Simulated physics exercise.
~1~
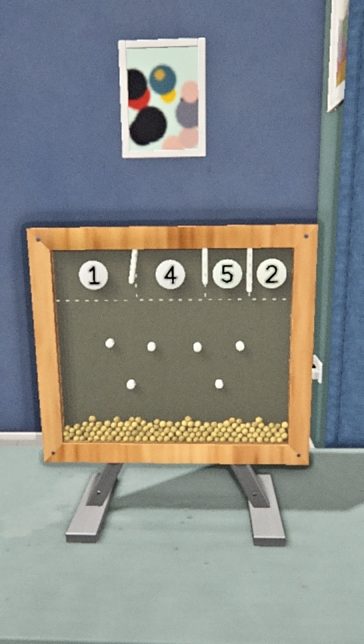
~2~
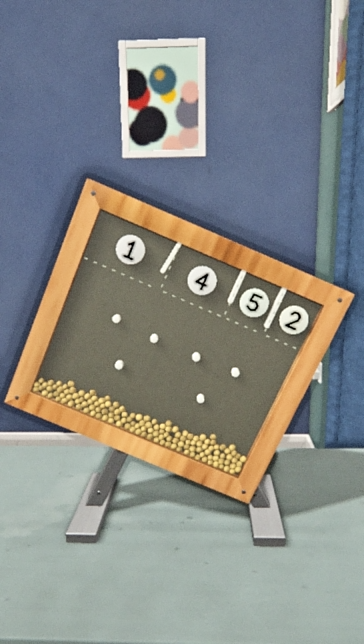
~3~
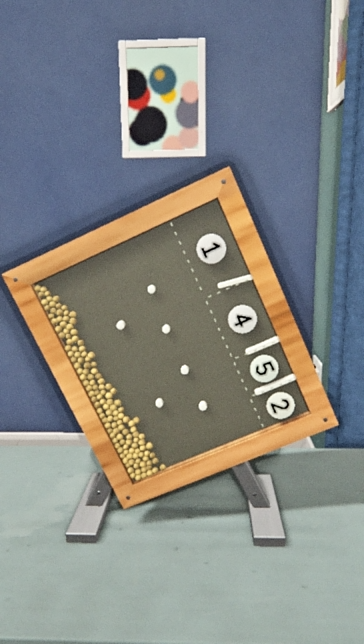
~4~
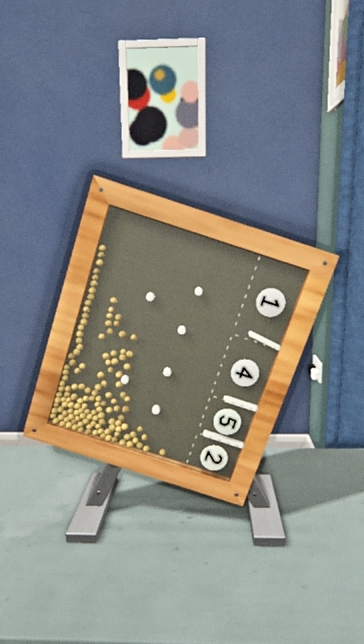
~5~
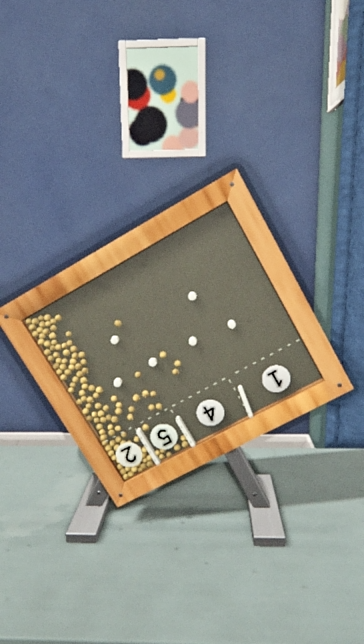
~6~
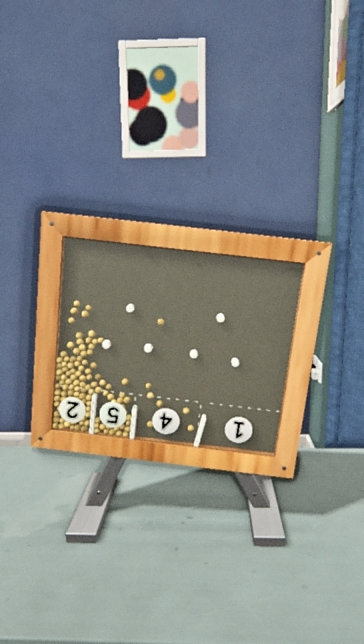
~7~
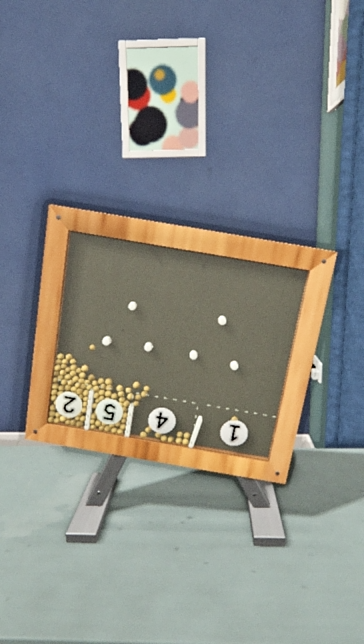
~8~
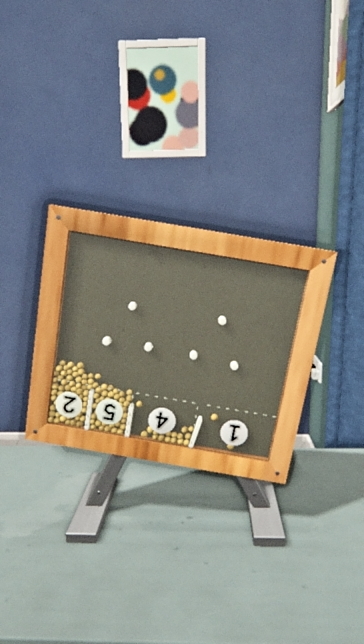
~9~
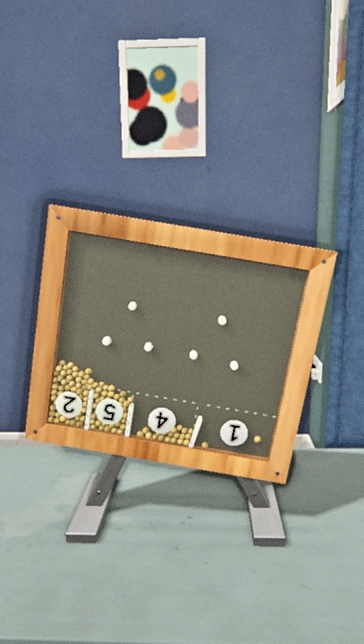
Wooden-framed box of pale beads rotating clockwise until upside down, beads spilling past pegs and settling mostly in the left-hand numbered pockets.
